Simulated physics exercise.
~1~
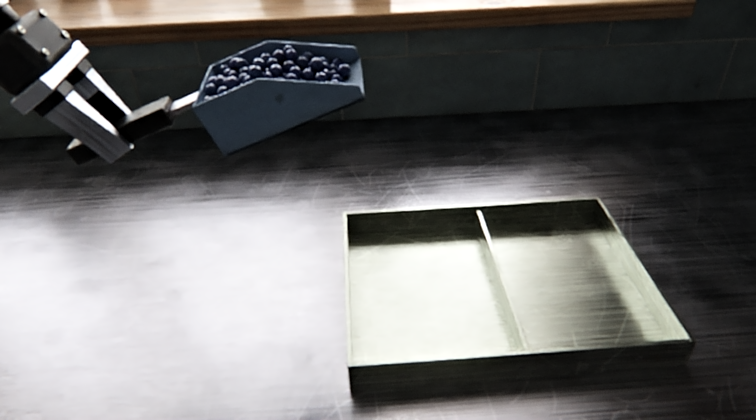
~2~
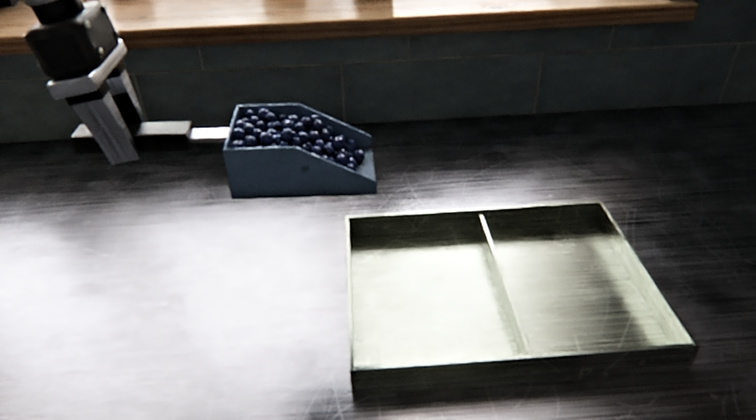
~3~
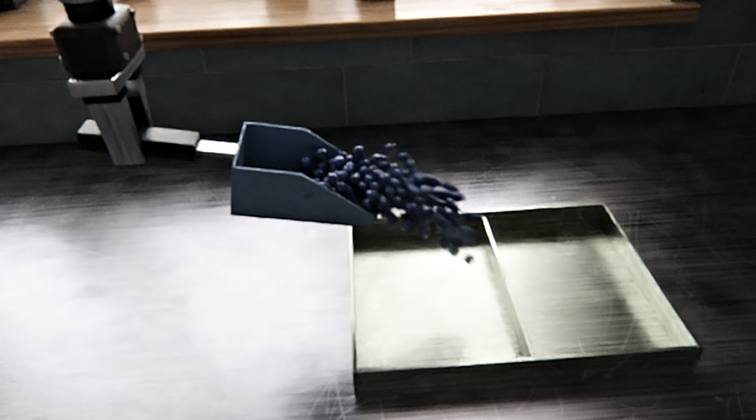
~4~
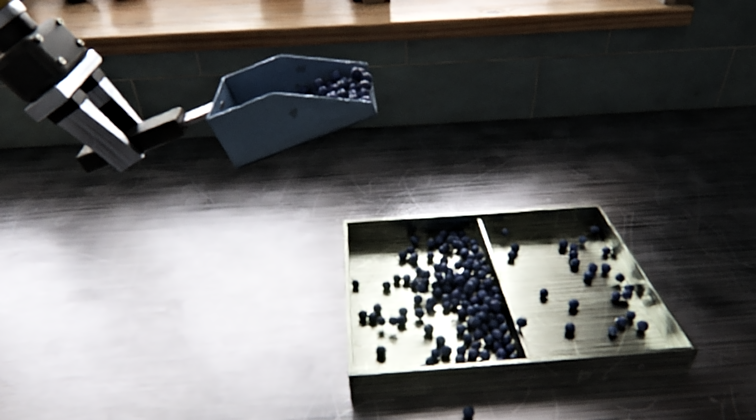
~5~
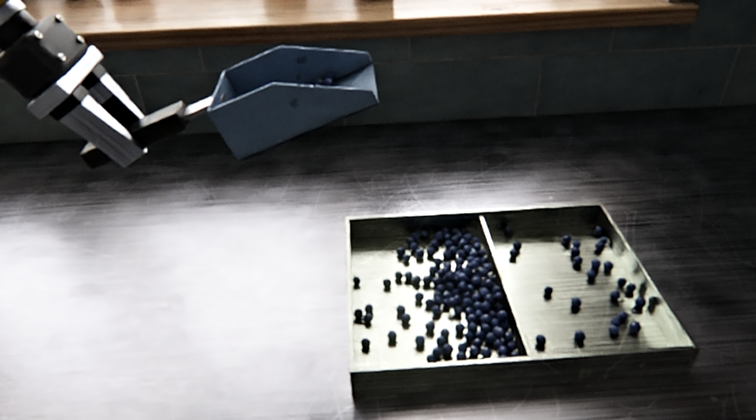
A robot arm tips dark beads from a scoop into a divided tray, then lifts away.
